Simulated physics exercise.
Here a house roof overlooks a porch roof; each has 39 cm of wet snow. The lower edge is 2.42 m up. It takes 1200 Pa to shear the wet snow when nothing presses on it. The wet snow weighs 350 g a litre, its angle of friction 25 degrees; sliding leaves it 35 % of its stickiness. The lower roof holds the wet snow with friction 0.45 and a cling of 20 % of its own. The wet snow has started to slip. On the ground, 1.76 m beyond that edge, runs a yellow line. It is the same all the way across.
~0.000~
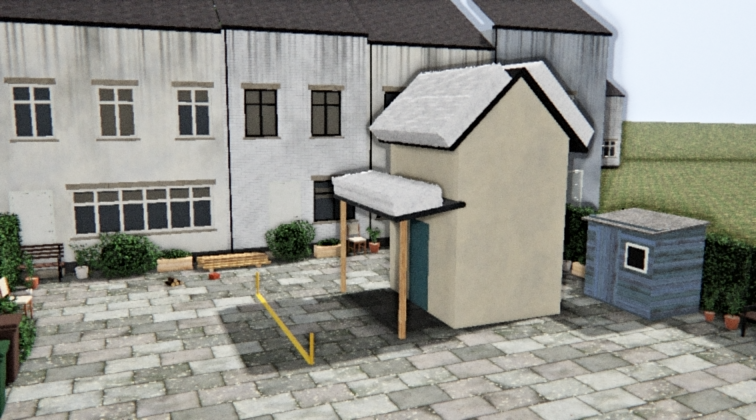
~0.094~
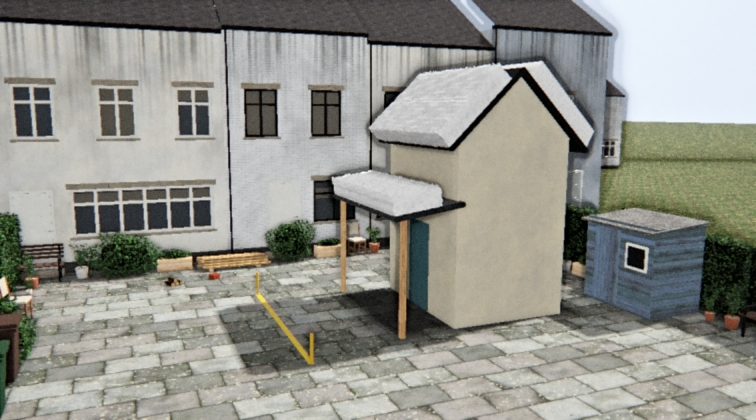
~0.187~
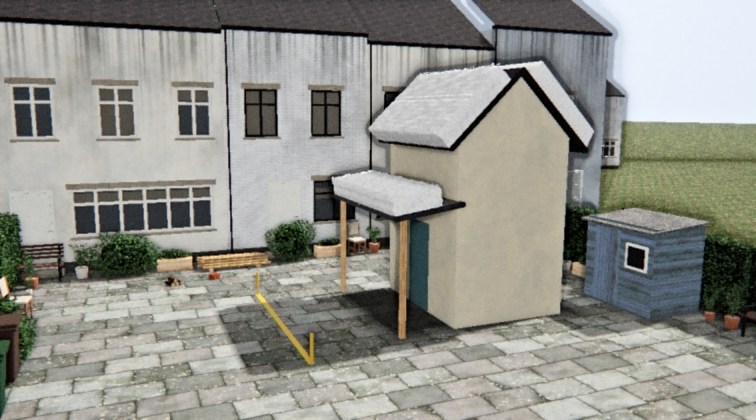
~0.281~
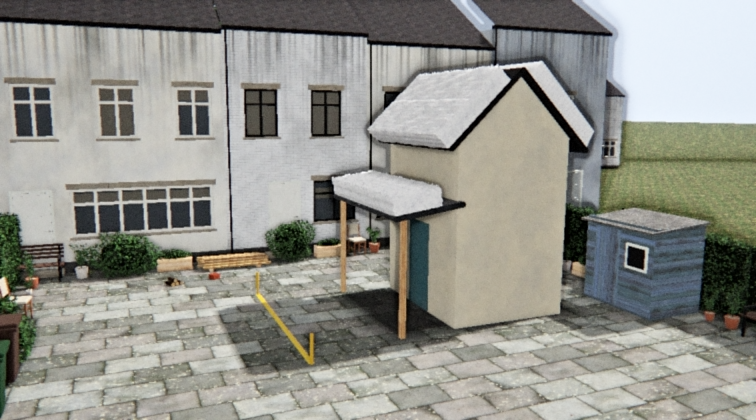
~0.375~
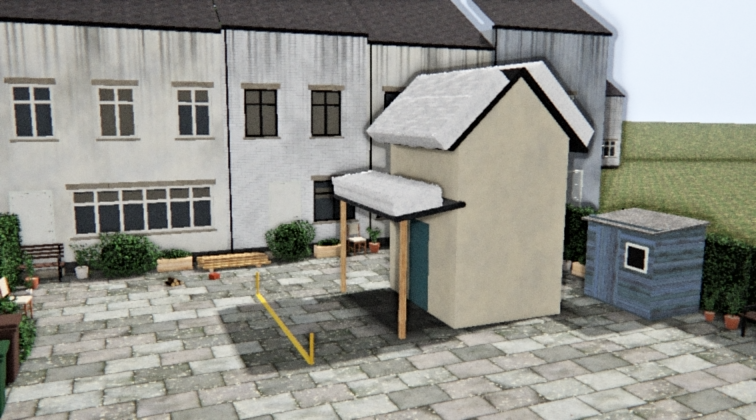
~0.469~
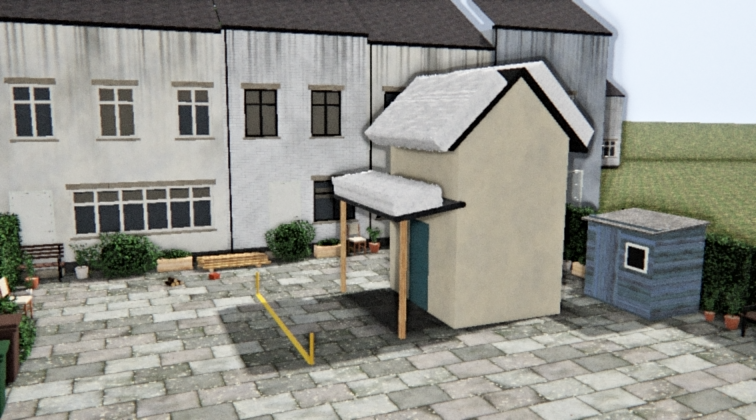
A tall beige house with thick snow on its roof stood in a paved yard beside a blue shed, and the snow on it barely seemed to move, slipping only very slightly, still in one piece.
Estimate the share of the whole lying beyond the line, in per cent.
The share of the whole lying beyond the line is near 1 %.
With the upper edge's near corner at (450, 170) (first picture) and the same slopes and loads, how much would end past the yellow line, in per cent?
Then about 0 %.
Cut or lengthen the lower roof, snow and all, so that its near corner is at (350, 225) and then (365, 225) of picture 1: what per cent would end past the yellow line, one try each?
In that order: 0 %, 0 %.
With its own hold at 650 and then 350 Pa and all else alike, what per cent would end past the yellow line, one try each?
In turn about 16 %, 25 %.
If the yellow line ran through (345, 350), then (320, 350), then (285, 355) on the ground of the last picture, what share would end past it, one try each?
In that order: 14 %, 6 %, 0 %.
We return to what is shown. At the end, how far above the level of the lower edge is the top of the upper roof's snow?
Roughly 1.0 m.
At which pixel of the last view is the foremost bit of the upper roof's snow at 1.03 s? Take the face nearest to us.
At about (423, 177).
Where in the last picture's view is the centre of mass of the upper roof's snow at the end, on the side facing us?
Around (394, 247).
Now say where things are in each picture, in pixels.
The first picture shows front end of the wet snow at (449, 146).
The second picture shows front end of the wet snow at (449, 134), its middle shifted 6 mm.
The third picture shows front end of the wet snow at (449, 135), its middle shifted 2.1 cm.
The fourth picture shows front end of the wet snow at (448, 136), its middle shifted 4.8 cm, 2 % of it past the upper edge, in one piece.
The fifth picture shows front end of the wet snow at (447, 137), its middle shifted 8.8 cm, 5 % of it past the upper edge, in one piece.
The sixth picture shows front end of the wet snow at (445, 138), its middle shifted 14 cm, 8 % of it past the upper edge, in one piece.
By 1.03 s, none is below the lower edge and 0 % is past the line.
By 1.68 s, none is below the lower edge and 0 % is past the line.
By 2.34 s, 23 % is below the lower edge and 0 % is past the line.
By 3.00 s, 39 % is below the lower edge and 1 % is past the line.
By 3.70 s, at the end, 39 % is below the lower edge and 1 % is past the line.
